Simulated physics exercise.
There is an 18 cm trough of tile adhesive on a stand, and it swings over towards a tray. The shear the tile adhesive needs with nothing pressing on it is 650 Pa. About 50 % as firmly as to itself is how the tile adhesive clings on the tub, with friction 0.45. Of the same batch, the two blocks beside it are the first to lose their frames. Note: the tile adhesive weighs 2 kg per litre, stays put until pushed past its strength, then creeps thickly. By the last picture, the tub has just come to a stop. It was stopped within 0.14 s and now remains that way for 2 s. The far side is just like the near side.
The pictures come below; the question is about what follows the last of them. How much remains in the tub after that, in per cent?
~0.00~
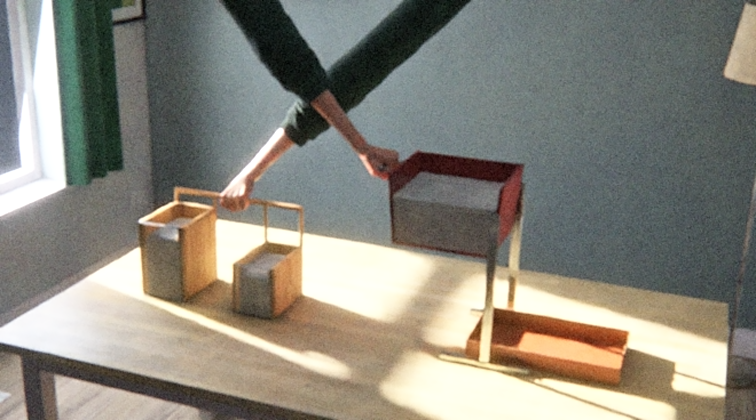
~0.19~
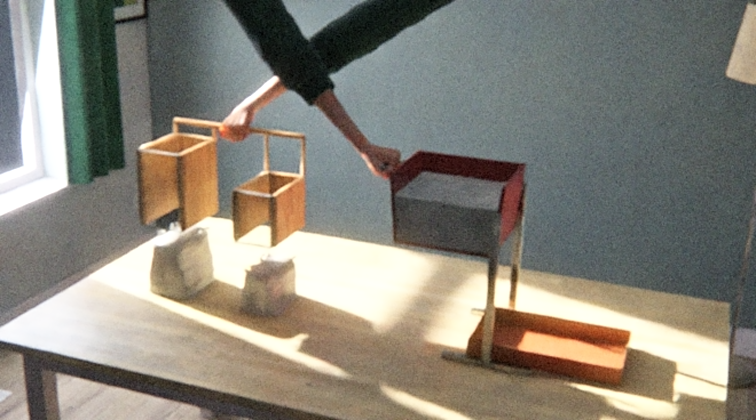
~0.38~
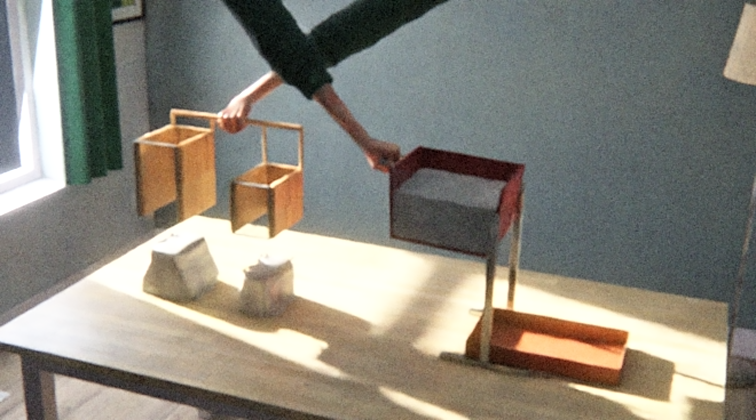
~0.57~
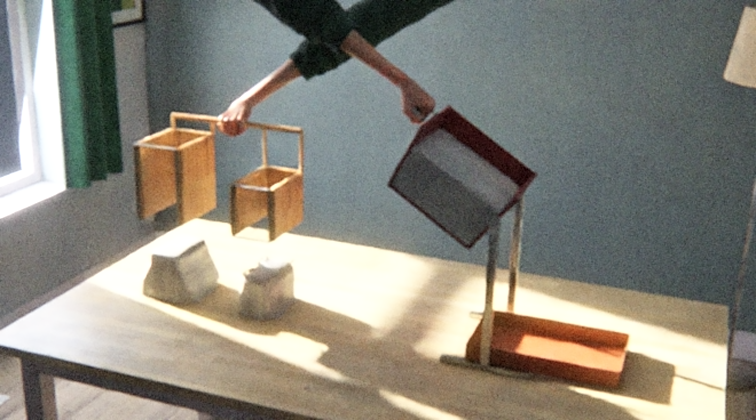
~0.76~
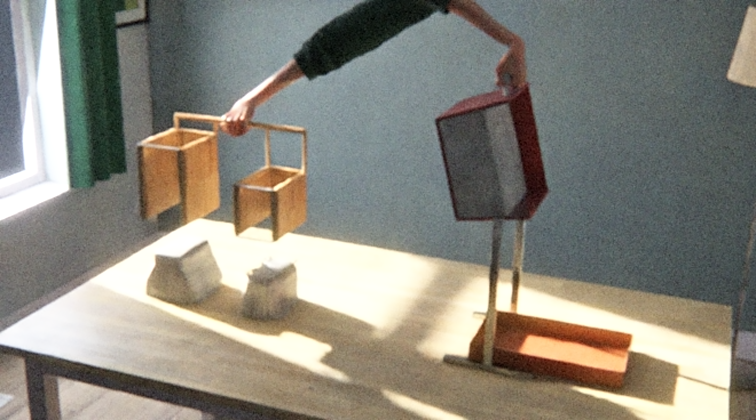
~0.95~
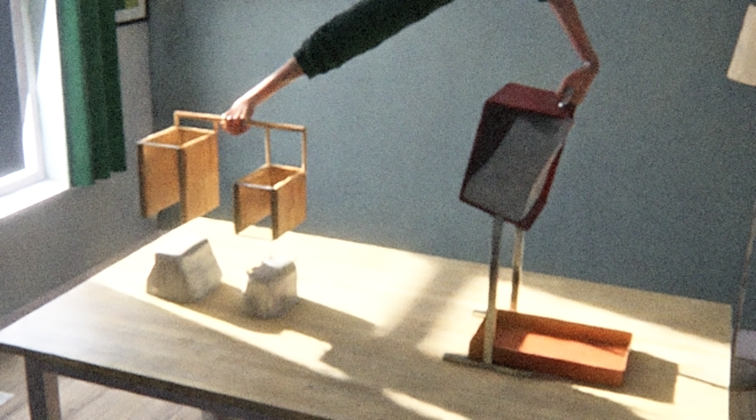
21 %.
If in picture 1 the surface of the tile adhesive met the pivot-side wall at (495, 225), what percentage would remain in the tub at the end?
I'd put it close to 30 in a hundred.
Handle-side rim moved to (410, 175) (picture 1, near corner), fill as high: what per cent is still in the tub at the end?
Roughly 30 %.
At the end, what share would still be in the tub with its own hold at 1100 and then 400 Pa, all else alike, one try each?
First try roughly 0 per cent, second try roughly 0 per cent.
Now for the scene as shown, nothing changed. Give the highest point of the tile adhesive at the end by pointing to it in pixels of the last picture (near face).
Close to pixel (516, 196).
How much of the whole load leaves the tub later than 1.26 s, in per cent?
5 %.
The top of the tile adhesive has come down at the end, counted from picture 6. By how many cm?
19 cm.
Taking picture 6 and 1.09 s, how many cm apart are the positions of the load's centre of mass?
Displacement noted: Approx. 12 cm... about that.
After 1.09 s, the tub is at 102 degrees and holds 43 %.
After 1.26 s, the tub is at 102 degrees and holds 26 %.
After 1.43 s, the tub is at 102 degrees and holds 22 %.
After 1.60 s, the tub is at 102 degrees and holds 22 %.
After 2.95 s, the tub is at 102 degrees and holds 21 %.
